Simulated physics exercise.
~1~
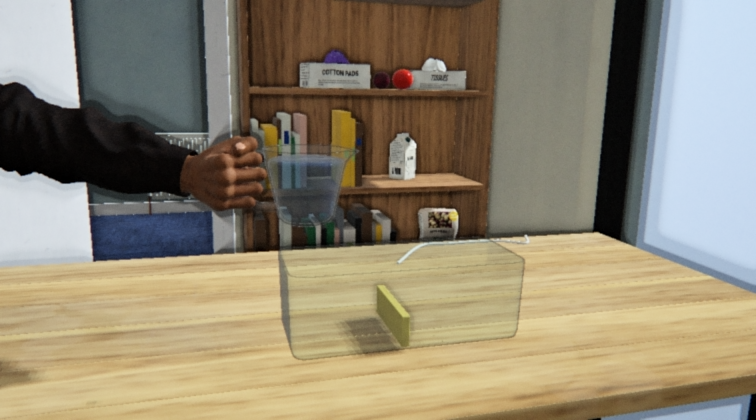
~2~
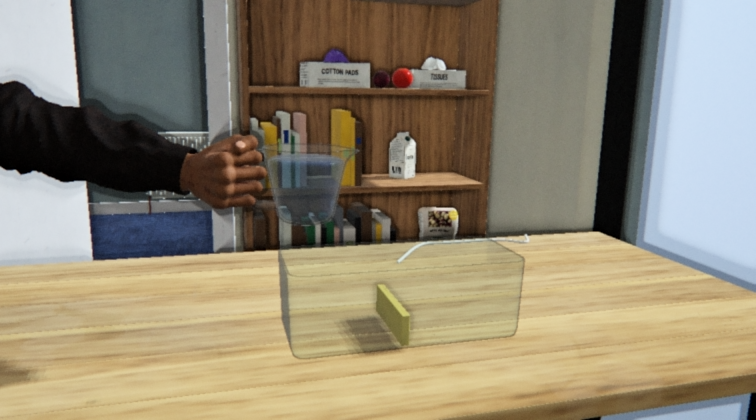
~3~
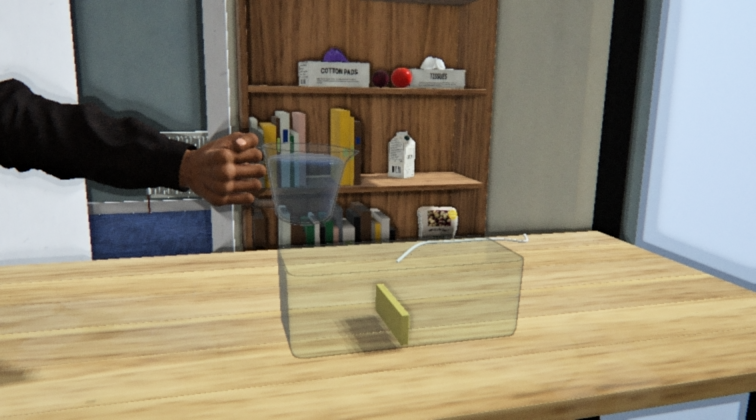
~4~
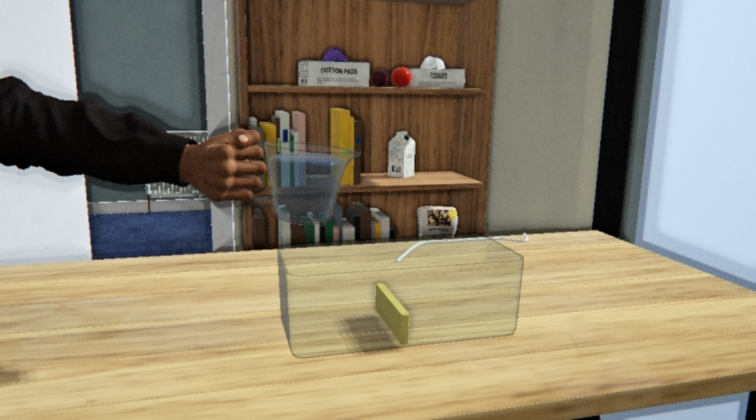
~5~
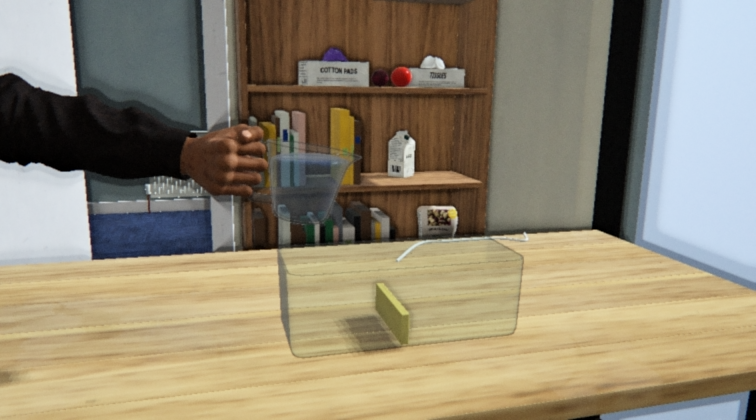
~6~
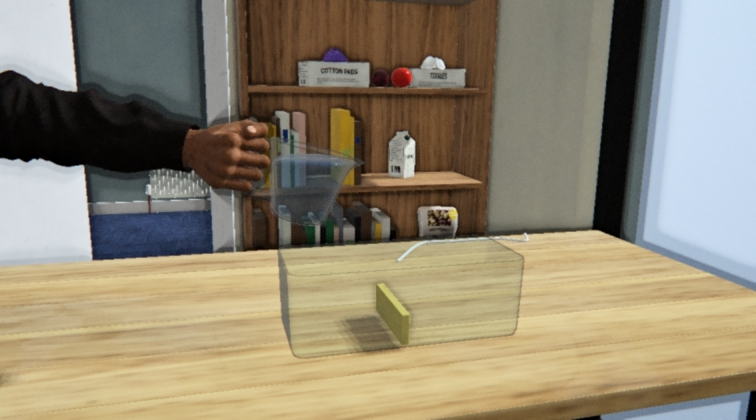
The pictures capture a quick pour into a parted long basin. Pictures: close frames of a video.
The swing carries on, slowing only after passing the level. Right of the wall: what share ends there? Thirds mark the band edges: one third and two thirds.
I would say between a third and two thirds ends up on that side.
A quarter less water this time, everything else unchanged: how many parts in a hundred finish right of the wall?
My estimate is about 25 percent.
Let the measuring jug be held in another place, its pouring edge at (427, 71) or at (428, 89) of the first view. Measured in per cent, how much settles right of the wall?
In turn 90 and 95 in a hundred.
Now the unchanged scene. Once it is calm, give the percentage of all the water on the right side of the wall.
I'd put it at around 45 %.
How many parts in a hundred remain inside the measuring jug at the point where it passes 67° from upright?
65 in a hundred.
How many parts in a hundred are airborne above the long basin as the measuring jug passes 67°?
Airborne share: Approx. 20 %.
A moment on, the measuring jug is tipped part way and 63 per cent is still to pour, 3 is left of the wall and 14 right of it.
Next, the measuring jug is tipped on its side and 11 per cent is still to pour, 37 is left of the wall and 43 right of it.
Then the measuring jug is tipped right over and 0 per cent is still to pour, 55 is left of the wall and 44 right of it.
Later the measuring jug is tipped right over and 0 per cent is still to pour, 55 is left of the wall and 44 right of it.
At rest 55 per cent lies left of the wall, 44 right of it and 1 outside.
